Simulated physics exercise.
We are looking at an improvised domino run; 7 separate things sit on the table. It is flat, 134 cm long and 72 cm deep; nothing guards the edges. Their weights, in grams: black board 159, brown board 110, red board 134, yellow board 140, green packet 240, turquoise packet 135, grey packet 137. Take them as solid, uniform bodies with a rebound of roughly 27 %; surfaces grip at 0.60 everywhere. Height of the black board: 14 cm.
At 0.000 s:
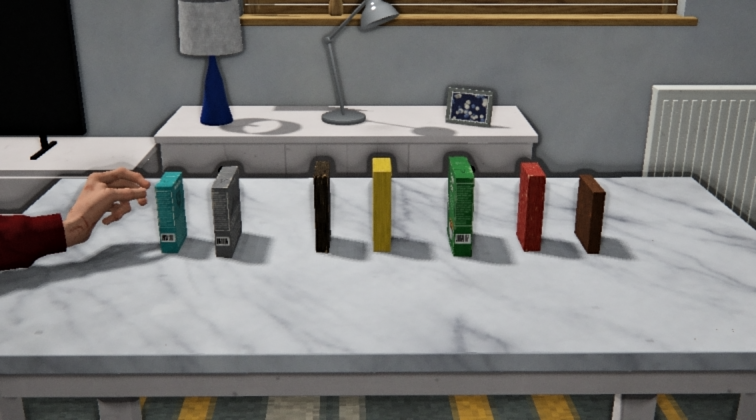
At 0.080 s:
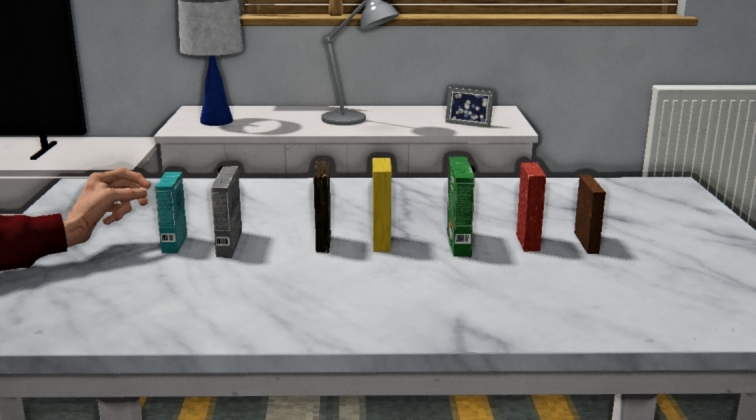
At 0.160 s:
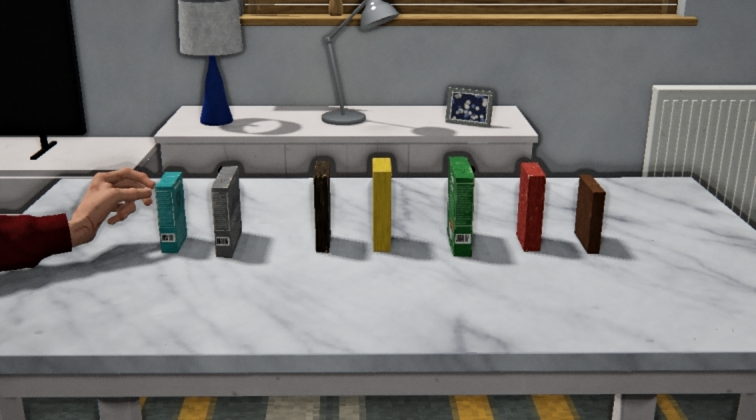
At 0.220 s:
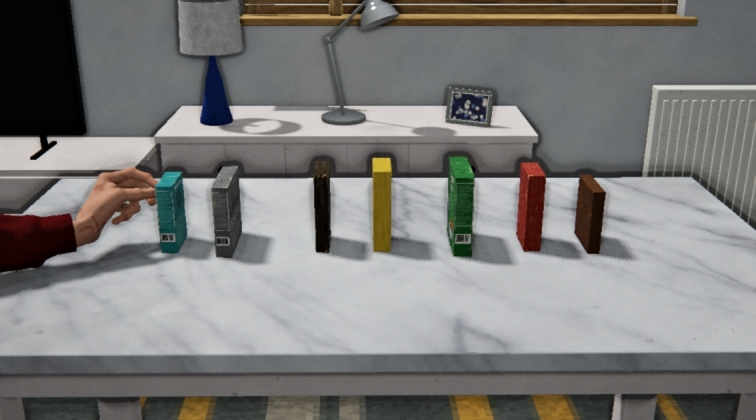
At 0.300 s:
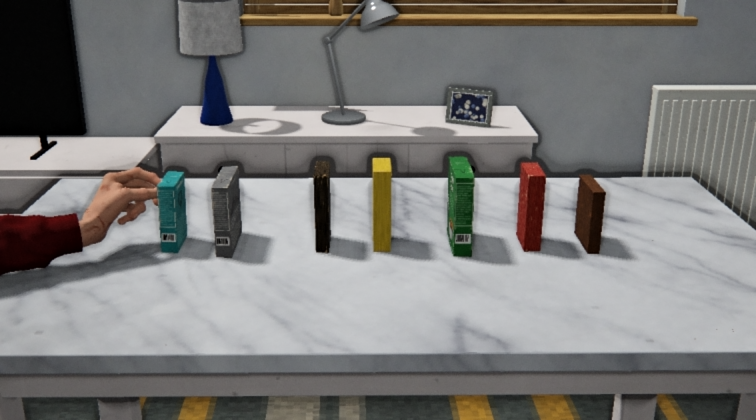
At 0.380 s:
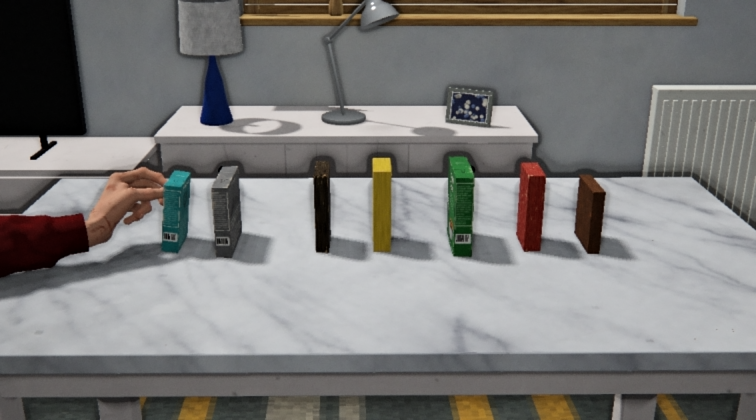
A hand reaches the turquoise packet at the left of the row and tilts it slightly right.
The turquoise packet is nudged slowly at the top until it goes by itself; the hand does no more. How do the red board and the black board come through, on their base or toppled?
The red board stays upright and the black board stays upright.
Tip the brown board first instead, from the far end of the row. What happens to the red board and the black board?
The red board falls over; the black board falls over.
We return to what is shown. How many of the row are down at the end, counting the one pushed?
2 of them.
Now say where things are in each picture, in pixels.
The first frame shows red board (531, 207); black board (323, 207).
The second frame shows grey packet (227, 211); yellow board (382, 205).
The third frame shows green packet (460, 206); grey packet (227, 211).
The fourth frame shows yellow board (382, 205); green packet (460, 206).
The fifth frame shows turquoise packet 2° over; grey packet (227, 211); yellow board (382, 205).
The sixth frame shows turquoise packet 7° over; red board (531, 207); black board (323, 207).
Around 0.68 s, turquoise packet 36° over; grey packet at 3° to upright.
Around 0.98 s, turquoise packet 73° over; grey packet on its side.
Around 1.08 s, red board resting near (531, 207); black board resting near (323, 207).
Finally (2.6 s), on their side or leaning hard on the table, grey packet; the other 4 still in place (within 5 cm). Final places as that camera would see them, red board near (531, 207), black board near (323, 207).
